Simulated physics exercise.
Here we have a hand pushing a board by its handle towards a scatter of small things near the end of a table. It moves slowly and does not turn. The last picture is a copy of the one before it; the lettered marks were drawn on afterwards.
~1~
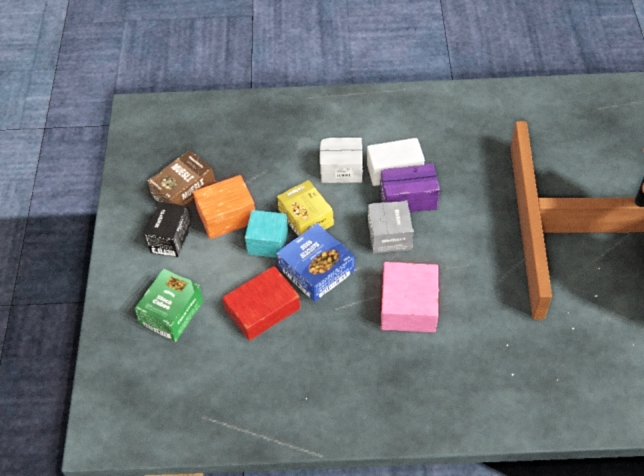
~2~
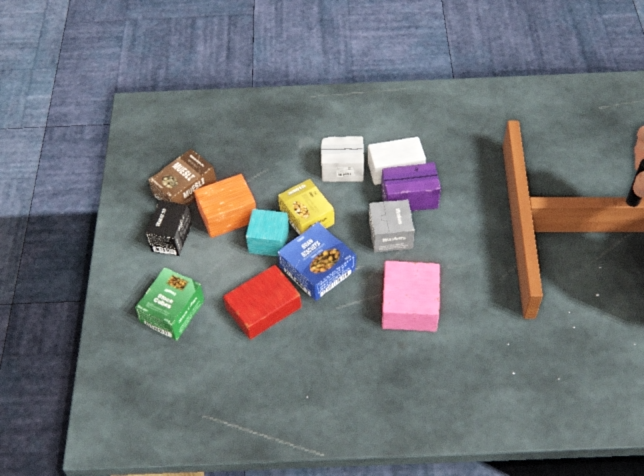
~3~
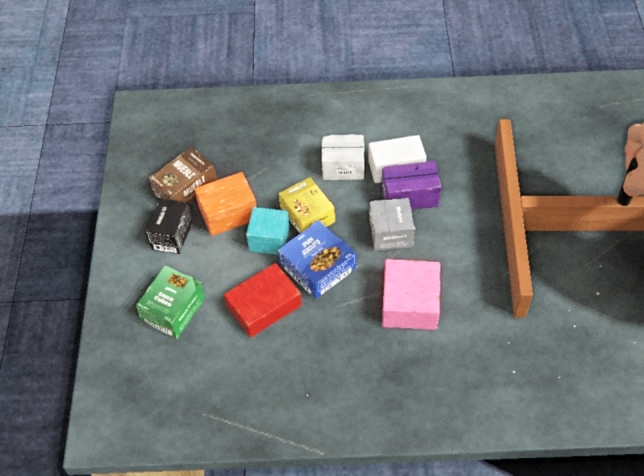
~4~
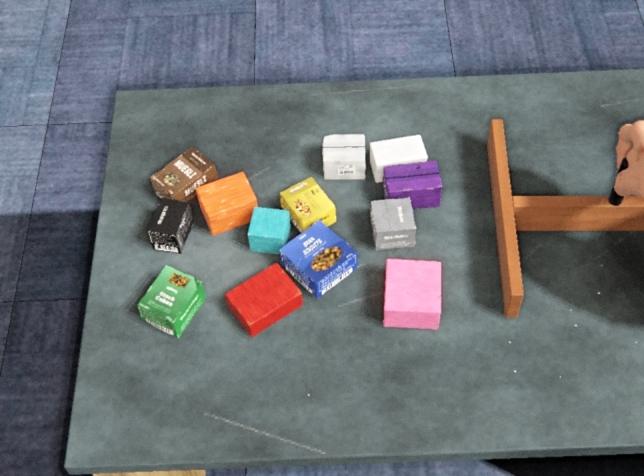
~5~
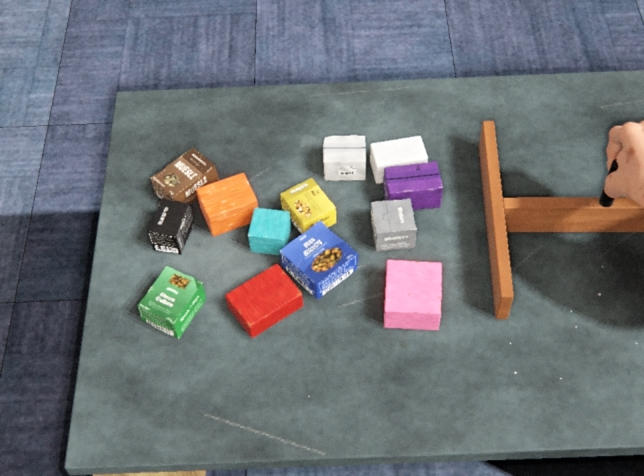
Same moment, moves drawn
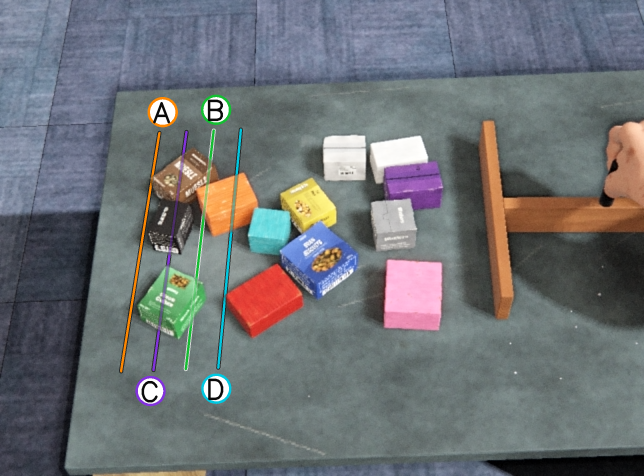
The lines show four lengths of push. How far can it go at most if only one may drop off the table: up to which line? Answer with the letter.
It should halt at D.
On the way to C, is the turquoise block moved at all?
Yes.
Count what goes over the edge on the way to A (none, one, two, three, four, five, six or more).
By then, six or more.
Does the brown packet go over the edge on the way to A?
Yes.
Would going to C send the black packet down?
By then, yes.
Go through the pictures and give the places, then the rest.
In the first frame, red block (261, 303); black packet (168, 229); pink block (410, 297).
In the second frame, board (524, 202); yellow box (307, 209).
In the third frame, board (515, 201); white block (397, 159).
In the fourth frame, board (506, 201); white box (344, 157).
In the fifth frame, board (497, 203); grey box (393, 225); blue box (319, 260); green packet (173, 302).
On the copy, A at (142, 242); B at (201, 239); C at (171, 241); D at (231, 238).
On D. First, board (400, 206); white box (319, 158); white block (365, 159).
Then, board (305, 210); black packet (146, 233); brown packet (173, 173).
Finally, board (232, 213); green packet (94, 309); black packet (102, 245); none fallen.
By contrast, A drops nine; B drops four; C drops six.
